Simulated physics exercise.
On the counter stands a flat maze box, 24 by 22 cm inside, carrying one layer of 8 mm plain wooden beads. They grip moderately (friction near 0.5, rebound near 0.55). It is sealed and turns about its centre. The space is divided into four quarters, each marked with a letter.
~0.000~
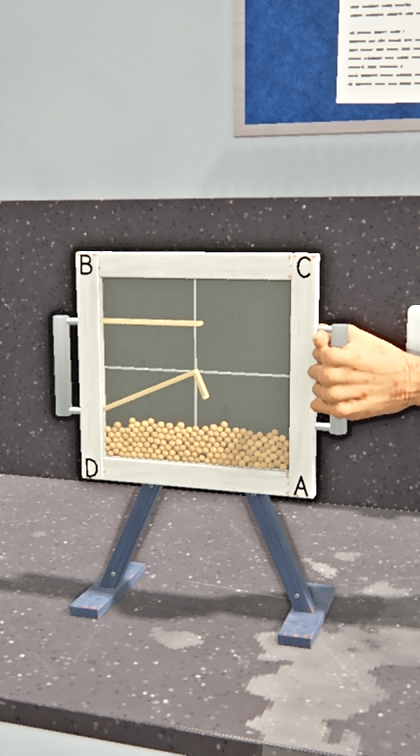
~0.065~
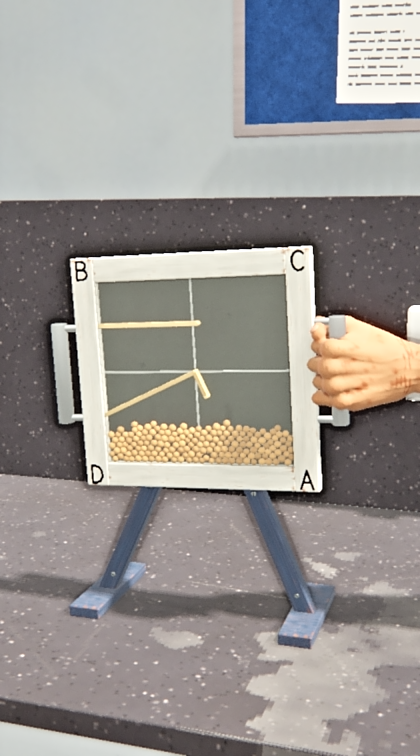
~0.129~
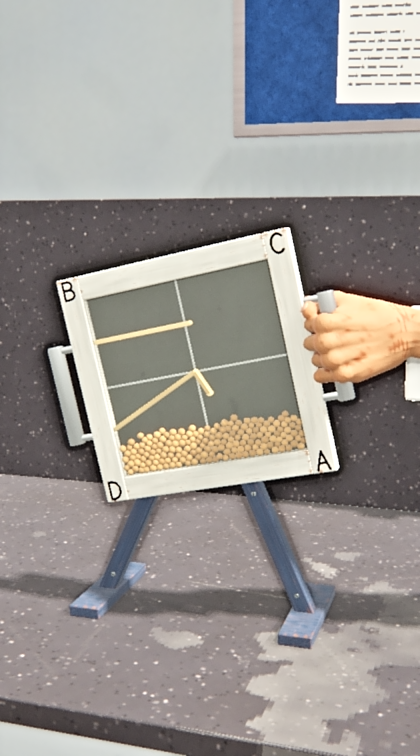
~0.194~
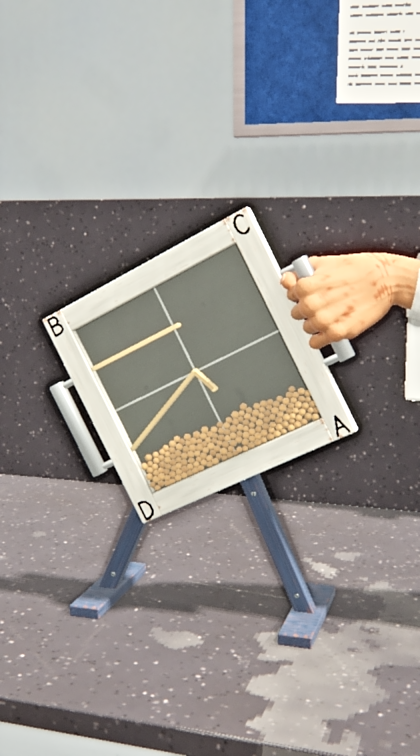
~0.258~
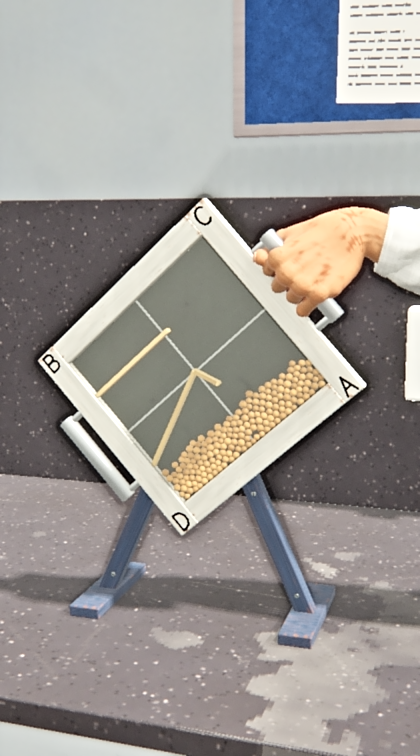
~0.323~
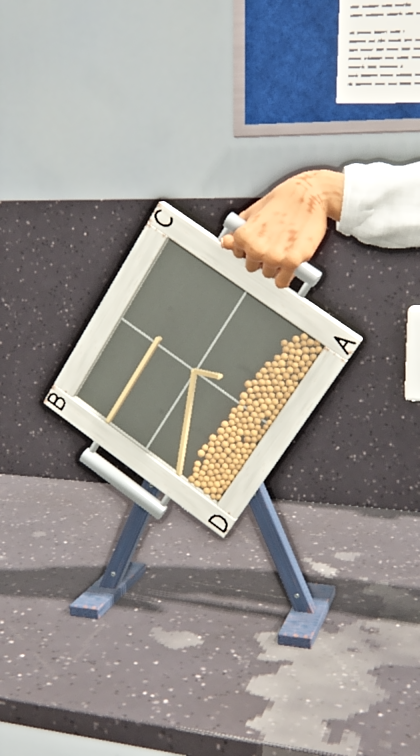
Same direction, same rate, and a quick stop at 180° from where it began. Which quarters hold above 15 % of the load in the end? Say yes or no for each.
Quarter A no, quarter B no, quarter C yes, quarter D yes.
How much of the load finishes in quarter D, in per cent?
Roughly 65 per cent.
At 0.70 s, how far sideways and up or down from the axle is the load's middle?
About 8 cm right and 3 cm above.
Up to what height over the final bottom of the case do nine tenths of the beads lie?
Roughly 20 cm.
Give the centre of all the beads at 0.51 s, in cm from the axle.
Some 8 cm right and 3 cm below.
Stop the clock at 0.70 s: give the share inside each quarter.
Quarter A: 10; quarter B: 0; quarter C: 0; quarter D: 90.
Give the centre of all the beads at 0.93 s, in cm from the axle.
Some 3 cm right and 5 cm above.
By 0.51 s it has turned 100°, the beads' middle is 8 cm right of and 3 cm below the axle; by quarter, A 15 %, D 85 %.
By 0.70 s it has turned 144°, the beads' middle is 8 cm right of and 3 cm above the axle; by quarter, A 10 %, D 90 %.
All still by 2.2 s, A 0 %, B 5 %, C 30 %, D 65 %.
